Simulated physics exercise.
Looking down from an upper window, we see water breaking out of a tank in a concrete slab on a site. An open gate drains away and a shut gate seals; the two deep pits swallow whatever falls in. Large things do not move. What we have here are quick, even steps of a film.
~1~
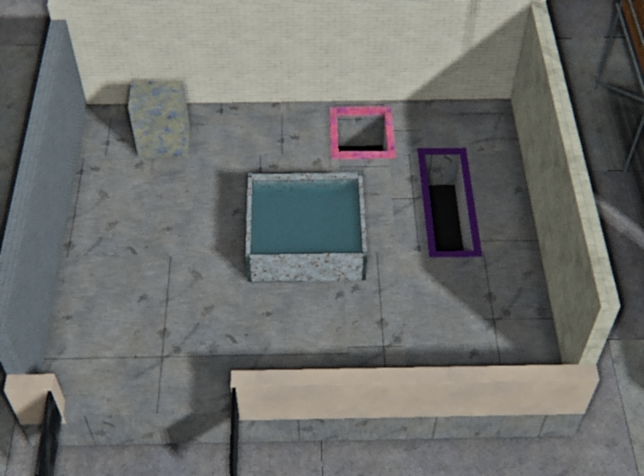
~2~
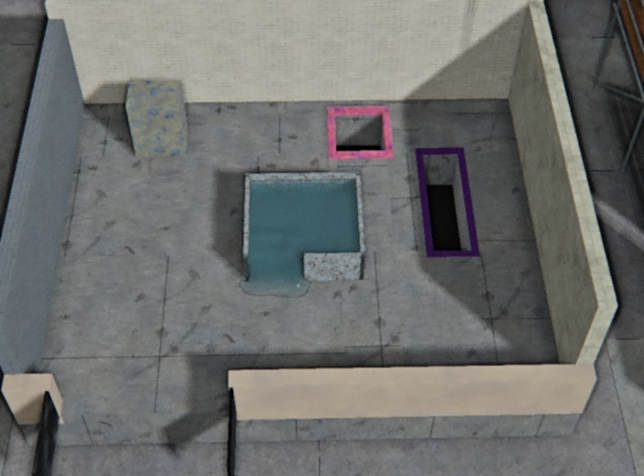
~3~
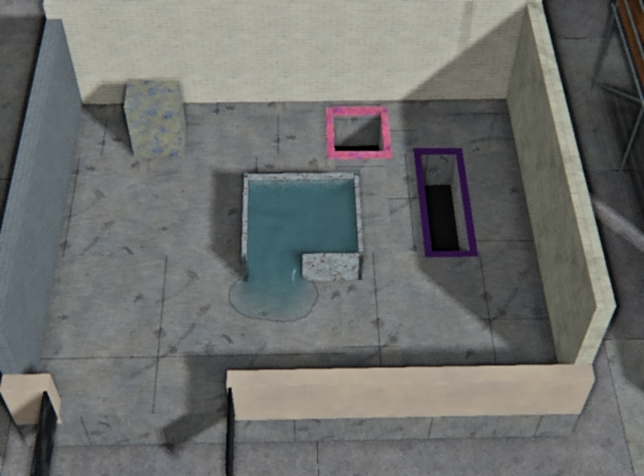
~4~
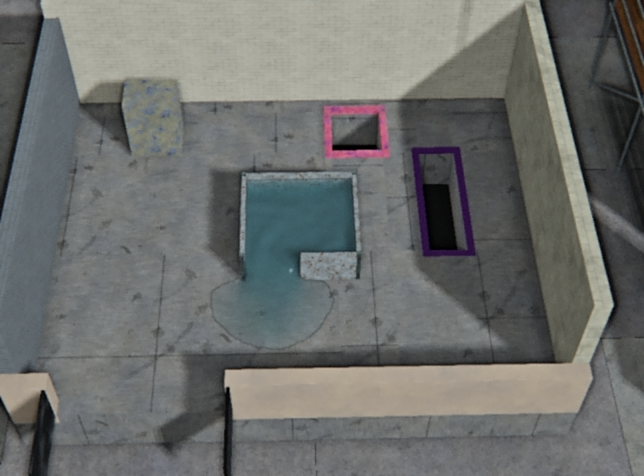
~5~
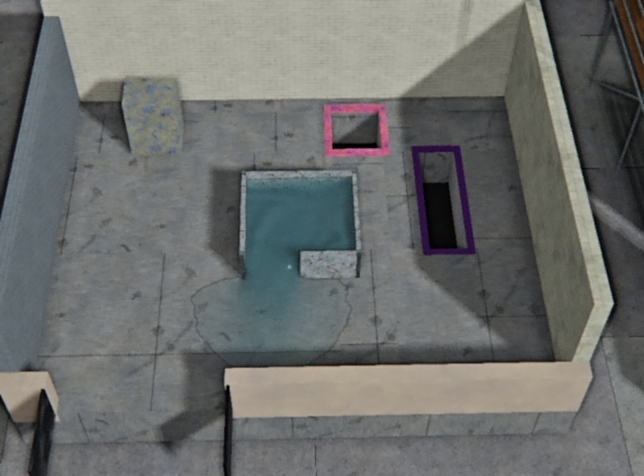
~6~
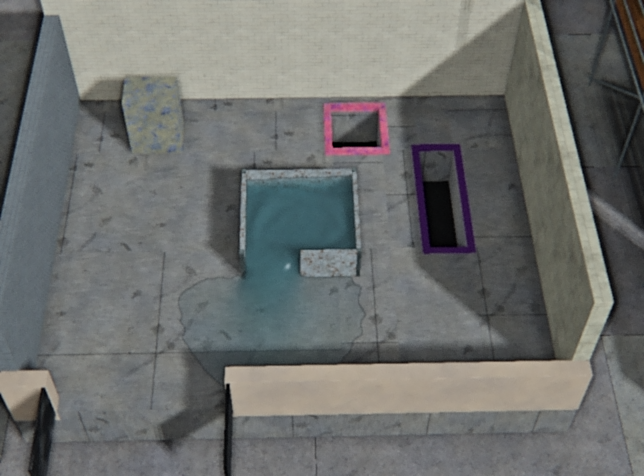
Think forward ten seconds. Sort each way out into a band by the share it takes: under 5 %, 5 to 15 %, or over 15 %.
Shares: The gate takes over 15 %; the purple pit takes 5 to 15 %; the pink pit takes under 5 %.
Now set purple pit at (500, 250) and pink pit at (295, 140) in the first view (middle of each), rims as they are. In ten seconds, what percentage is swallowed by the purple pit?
Note: Purple pit, 15 percent.
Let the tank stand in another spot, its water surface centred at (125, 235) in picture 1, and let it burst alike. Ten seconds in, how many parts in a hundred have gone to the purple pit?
I'd put the purple pit at 0 % of the whole.
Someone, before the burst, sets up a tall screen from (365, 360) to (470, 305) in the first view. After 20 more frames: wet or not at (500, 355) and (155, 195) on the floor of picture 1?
In turn: Wet, free of water.
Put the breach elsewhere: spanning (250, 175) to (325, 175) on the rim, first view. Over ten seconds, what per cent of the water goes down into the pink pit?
Share recorded - pink: 14 %.
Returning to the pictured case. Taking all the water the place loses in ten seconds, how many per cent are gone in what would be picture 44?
Roughly 70 percent of it.
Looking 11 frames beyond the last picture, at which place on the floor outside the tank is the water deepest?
It should be deepest at about (261, 392).
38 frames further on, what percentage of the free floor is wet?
About 45 in a hundred.
A moment on, water covers 15 % of the floor; the gate 1 %, the purple pit 0 %, the pink pit 0 %.
Next, water covers 20 % of the floor; the gate 9 %, the purple pit 0 %, the pink pit 0 %.
Then, water covers 30 % of the floor; the gate 18 %, the purple pit 0 %, the pink pit 0 %.
Later, water covers 45 % of the floor; the gate 29 %, the purple pit 1 %, the pink pit 0 %.
In the end, water covers 55 % of the floor; the gate 36 %, the purple pit 7 %, the pink pit 0 %.
